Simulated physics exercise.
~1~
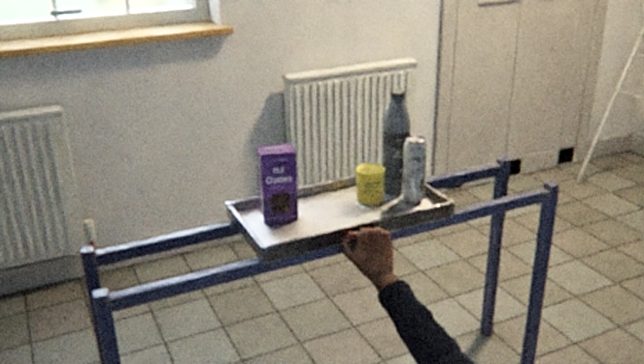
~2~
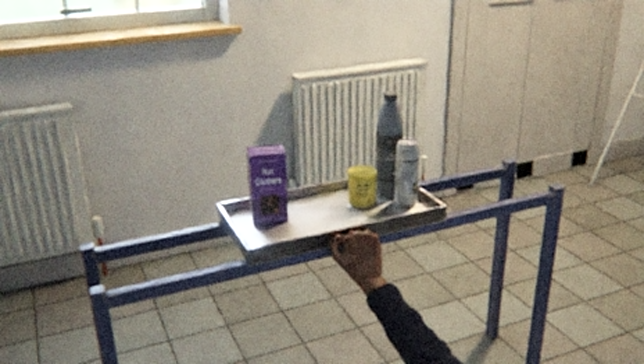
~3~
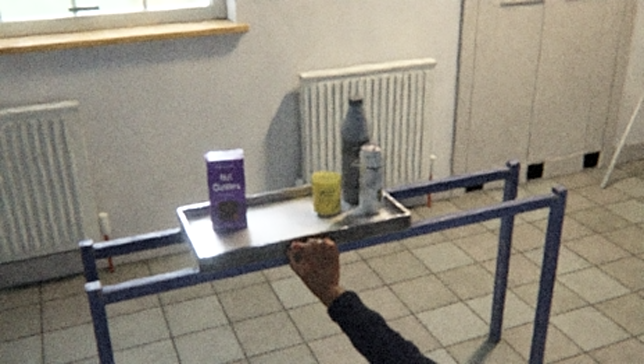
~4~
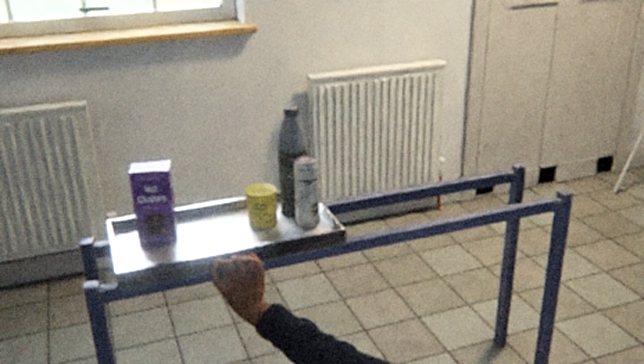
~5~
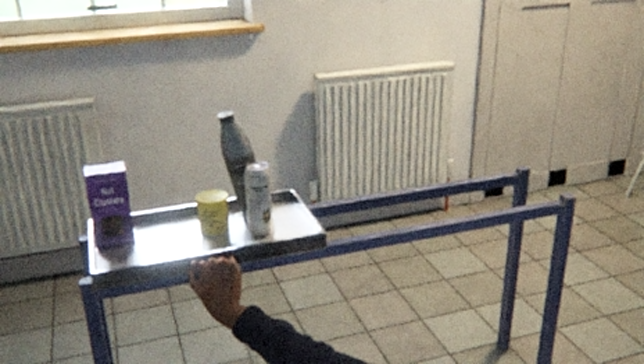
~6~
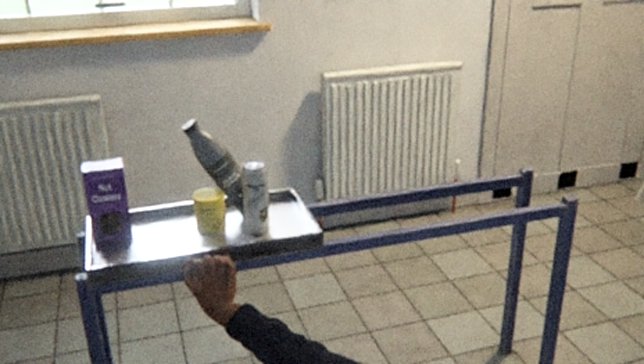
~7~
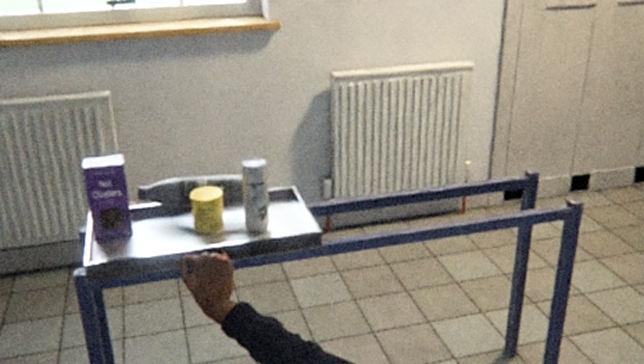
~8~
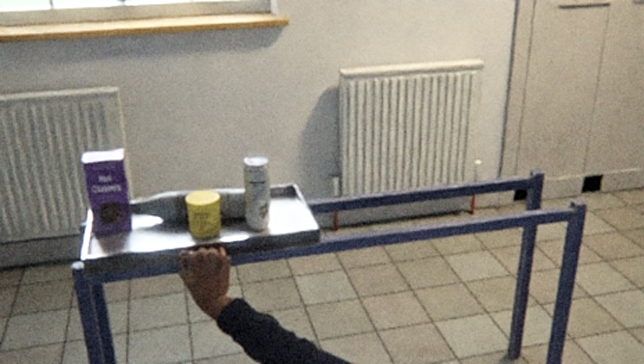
In a tiled room with radiators, a hand pushes a tray holding a purple carton, yellow tin, white can and grey bottle leftward along a blue frame until it stops at the left end, where the bottle tips left and ends lying behind the upright tin.
